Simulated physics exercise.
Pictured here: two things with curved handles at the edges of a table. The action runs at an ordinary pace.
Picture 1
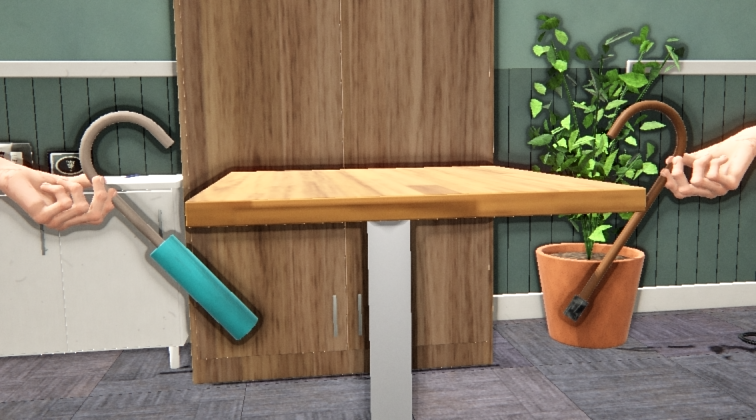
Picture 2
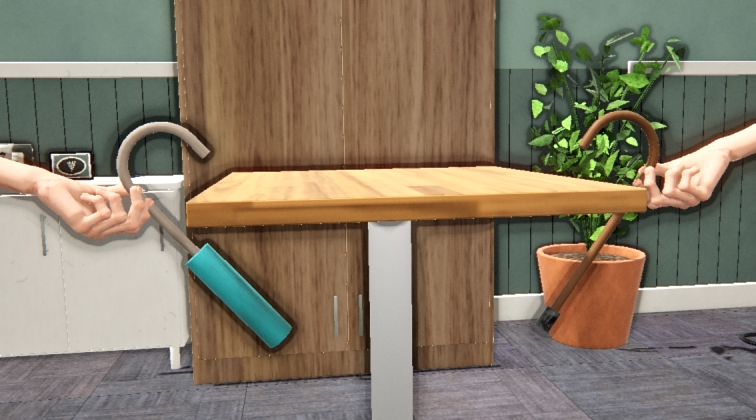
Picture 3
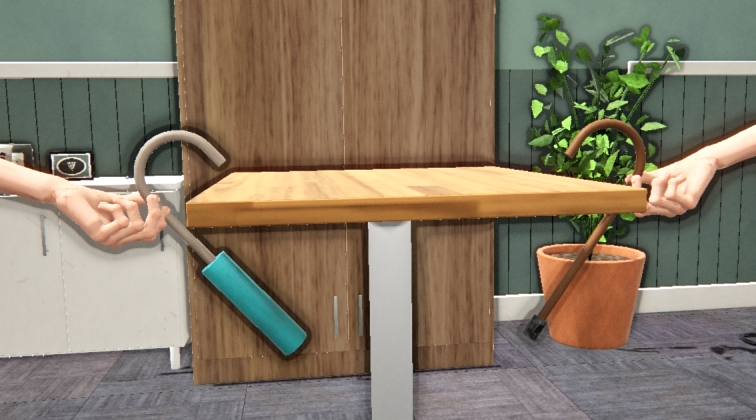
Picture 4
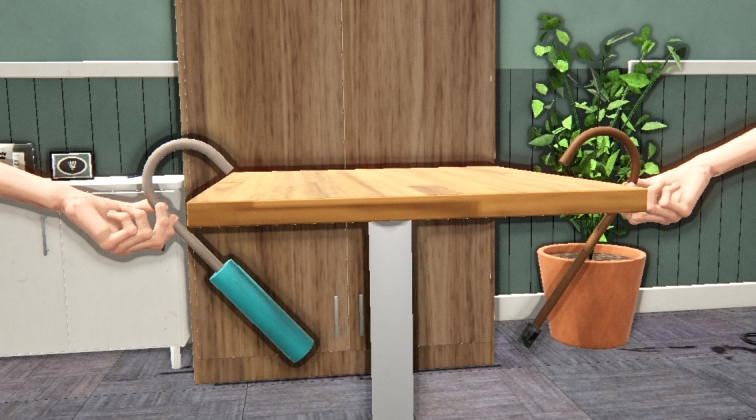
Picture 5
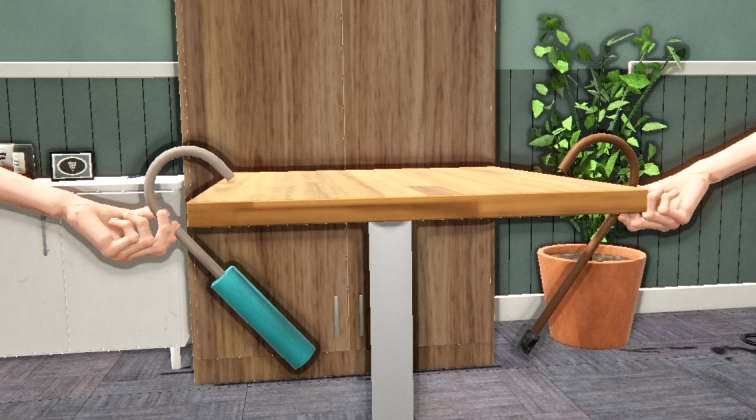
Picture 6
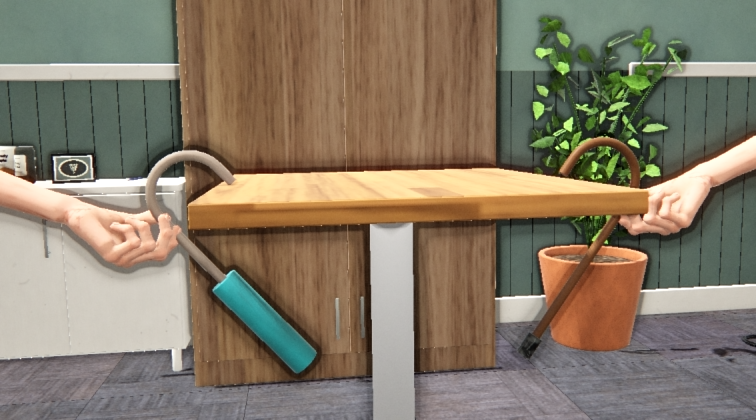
In an office-like room, two hands bring a turquoise umbrella from the left and a brown cane from the right inward and slightly down, until their curved handles hook over opposite edges of a wooden table, still held.
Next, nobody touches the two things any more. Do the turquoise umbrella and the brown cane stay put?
In order: Turquoise umbrella: Still hooked. Brown cane: Fallen.
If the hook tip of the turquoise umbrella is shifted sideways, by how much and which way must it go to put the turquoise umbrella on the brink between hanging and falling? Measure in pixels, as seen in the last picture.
The switch comes after a shift of some 16 pixels left.
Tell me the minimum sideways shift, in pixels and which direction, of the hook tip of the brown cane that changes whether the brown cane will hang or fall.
Go left by close to 12 pixels and it flips.
Then, 0.32 s after the last picture, turquoise umbrella at rest near (244, 257); brown cane falling.
Then, 0.48 s after the last picture, turquoise umbrella at rest near (242, 258); brown cane falling.
Then, 0.62 s after the last picture, turquoise umbrella at rest near (243, 258); brown cane down below.
At rest, the turquoise umbrella stays hooked on the edge, near (245, 257); the brown cane falls to the floor.
